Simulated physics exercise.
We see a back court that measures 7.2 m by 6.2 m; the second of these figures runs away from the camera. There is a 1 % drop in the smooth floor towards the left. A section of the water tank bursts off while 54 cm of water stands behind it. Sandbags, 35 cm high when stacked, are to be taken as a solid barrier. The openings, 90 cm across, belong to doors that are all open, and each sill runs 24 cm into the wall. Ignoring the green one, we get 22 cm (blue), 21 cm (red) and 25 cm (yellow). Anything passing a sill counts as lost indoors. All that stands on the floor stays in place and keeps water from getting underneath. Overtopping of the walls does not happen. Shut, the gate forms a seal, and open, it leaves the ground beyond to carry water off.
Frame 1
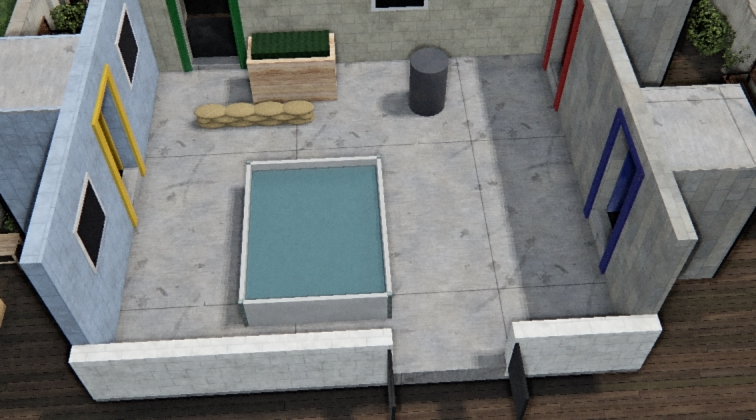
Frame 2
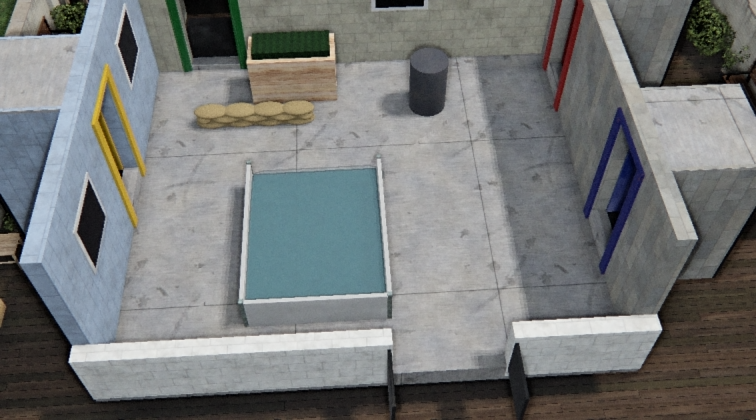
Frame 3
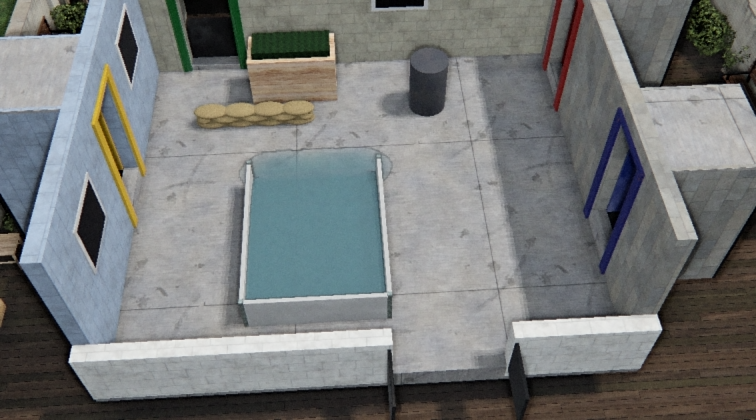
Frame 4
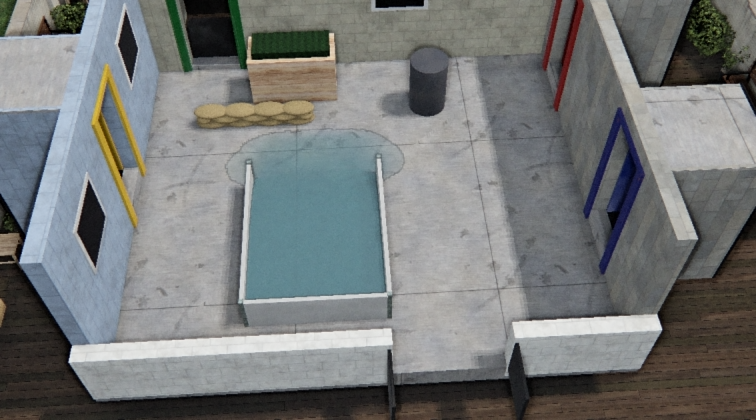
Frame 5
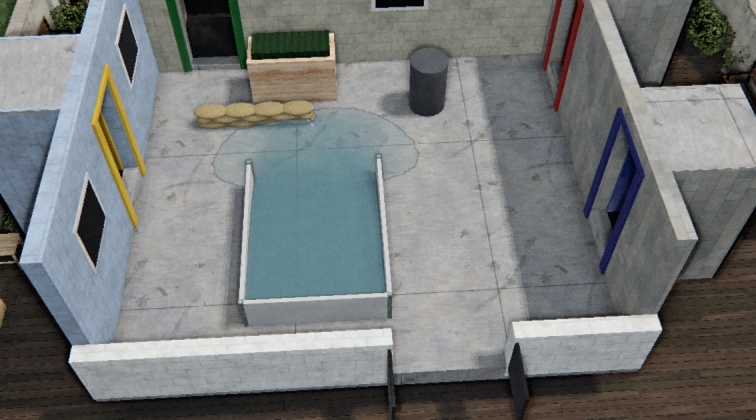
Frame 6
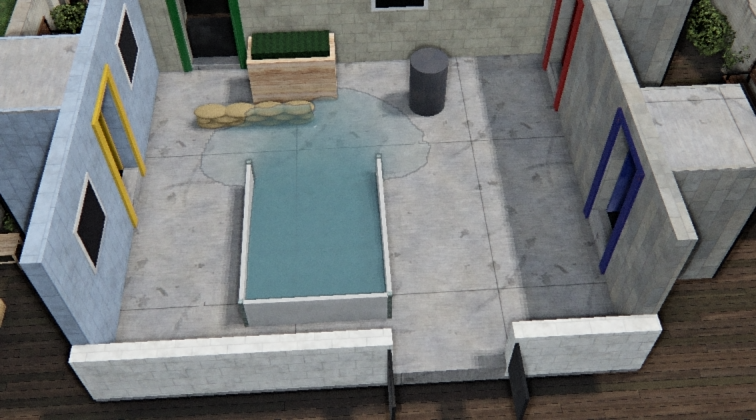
A walled concrete courtyard with a wooden deck in front is seen from high above by a camera that stays still. A white-edged tank of blue-green water stands near the middle, with sandbags, a planter and a green doorway behind, a dark barrel, a yellow doorway left, and red and blue ones right. The tank's far side disappears, and water spreads out across the floor in a widening, rounded sheet, reaching around the sandbags.
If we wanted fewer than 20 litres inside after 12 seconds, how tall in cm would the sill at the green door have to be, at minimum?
It would need to be around 15 cm tall.
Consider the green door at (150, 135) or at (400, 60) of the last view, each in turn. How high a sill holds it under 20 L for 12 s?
About 22 and 23 cm.
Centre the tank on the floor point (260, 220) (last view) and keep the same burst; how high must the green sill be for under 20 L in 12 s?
Near 10.0 cm.
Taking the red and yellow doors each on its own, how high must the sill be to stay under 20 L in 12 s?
You'd want about 14.0 centimetres at red and about 11.0 centimetres at yellow.
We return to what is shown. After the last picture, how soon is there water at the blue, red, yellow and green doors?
Door blue: 3.8 seconds; door red: 2.0 seconds; door yellow: 1.2 seconds; door green: 2.0 seconds.
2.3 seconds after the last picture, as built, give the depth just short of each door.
Depths in cm: Blue 0, red 16, yellow 16, green 5.
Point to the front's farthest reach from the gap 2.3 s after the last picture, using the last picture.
Look about (533, 56) in the last picture.
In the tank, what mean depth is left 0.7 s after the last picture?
It averages roughly 34 centimetres.
Then, 0.7 s after the last picture water covers 20 % of the floor, deepest (38 cm) near (295, 130); it has not reached the green door.
Then, 2.3 s after the last picture water covers 45 % of the floor, deepest (29 cm) near (160, 74); 5 cm at the green door, 0 litres in over its 9 cm sill.
Then, 11.3 s after the last picture water covers 95 % of the floor, deepest (12 cm) near (111, 374); 7 cm at the green door, 87 litres in over its 9 cm sill.
At the green door as built, the water peaked near 17 cm, 4.9 s after the last picture.
Run again over the same 12 s with other heights there, 39 litres in over 12.5 cm, 10 litres over 17 cm. The limit of 20 litres is kept from about 15 cm up.
